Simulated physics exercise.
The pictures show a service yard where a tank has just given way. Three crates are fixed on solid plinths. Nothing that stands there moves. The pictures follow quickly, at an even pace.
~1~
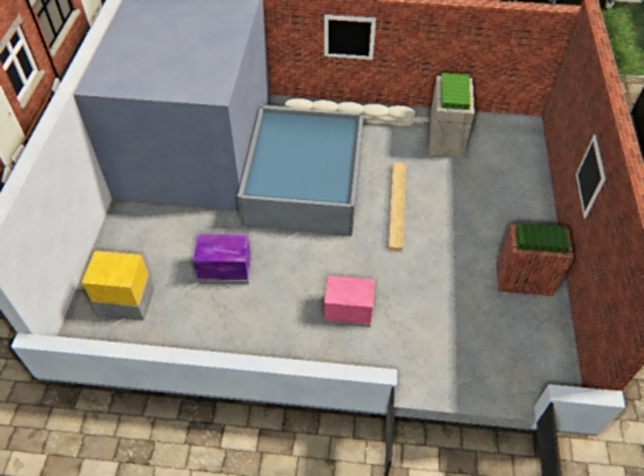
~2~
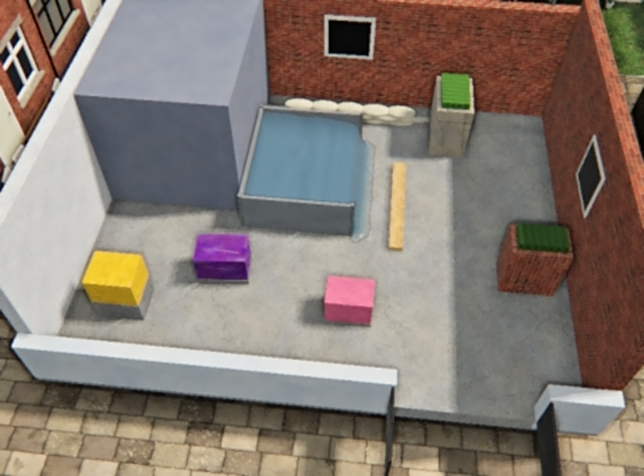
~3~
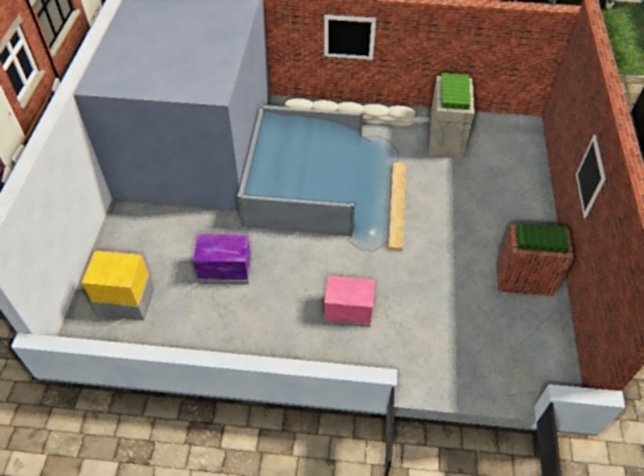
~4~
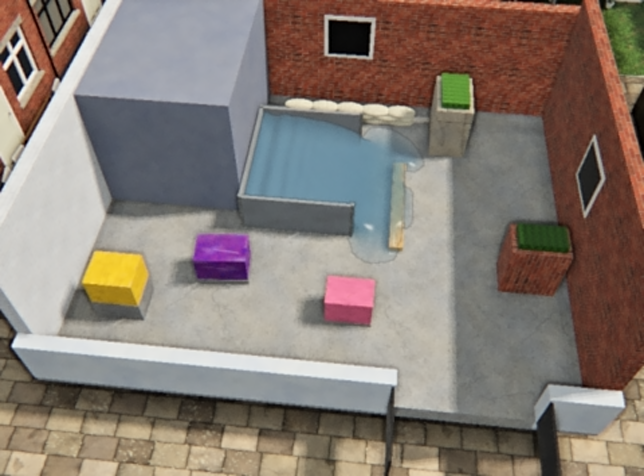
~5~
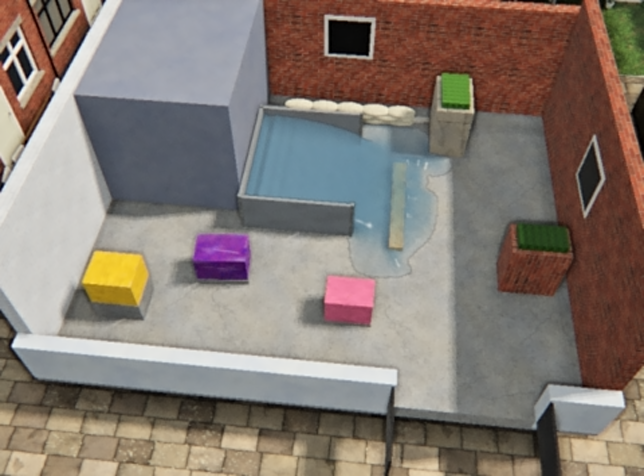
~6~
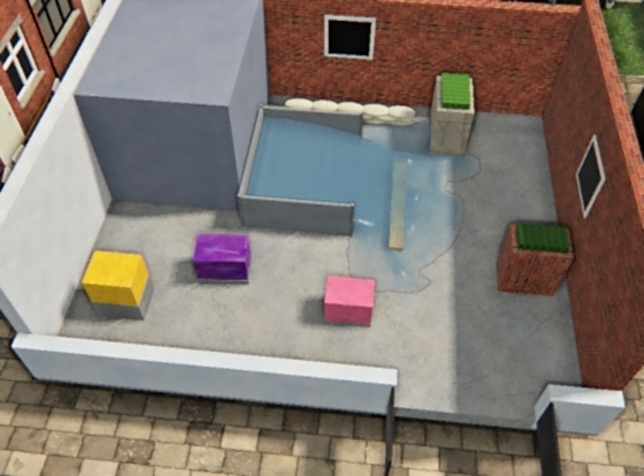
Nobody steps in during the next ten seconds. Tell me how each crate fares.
One by one: The purple crate escapes dry; the pink crate is wetted; the yellow crate escapes dry.
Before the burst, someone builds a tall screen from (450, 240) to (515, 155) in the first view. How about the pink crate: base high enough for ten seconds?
In short: The pink one is wetted.
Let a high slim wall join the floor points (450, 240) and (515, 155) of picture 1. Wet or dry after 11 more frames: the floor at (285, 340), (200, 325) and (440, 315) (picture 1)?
In that order: Clear, clear, wet.
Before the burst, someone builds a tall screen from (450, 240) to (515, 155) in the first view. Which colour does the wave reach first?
That is the pink-painted one.
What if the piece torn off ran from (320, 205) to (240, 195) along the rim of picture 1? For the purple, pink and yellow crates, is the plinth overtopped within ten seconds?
In short: Purple crate takes water, pink crate gets wet, yellow crate keeps dry.
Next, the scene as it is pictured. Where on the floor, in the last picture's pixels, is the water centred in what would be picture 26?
Close to (434, 204).
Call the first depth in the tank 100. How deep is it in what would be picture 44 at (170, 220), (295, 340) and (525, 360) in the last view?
In turn 0, 2 and 10 in a hundred.
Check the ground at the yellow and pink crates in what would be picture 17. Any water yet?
In short: Yellow crate no; pink crate water there.
A moment on, water covers 40 % of the floor; the purple crate not reached, the pink crate water round its plinth, the yellow crate not reached.
Next, water covers 55 % of the floor; the purple crate not reached, the pink crate water round its plinth, the yellow crate not reached.
Then, water covers 65 % of the floor; the purple crate water round its plinth, the pink crate water round its plinth, the yellow crate not reached.
Later, water covers 70 % of the floor; the purple crate water round its plinth, the pink crate water round its plinth, the yellow crate not reached.
In the end, water covers 85 % of the floor; the purple crate stayed above the water, the pink crate was topped, the yellow crate stayed above the water.
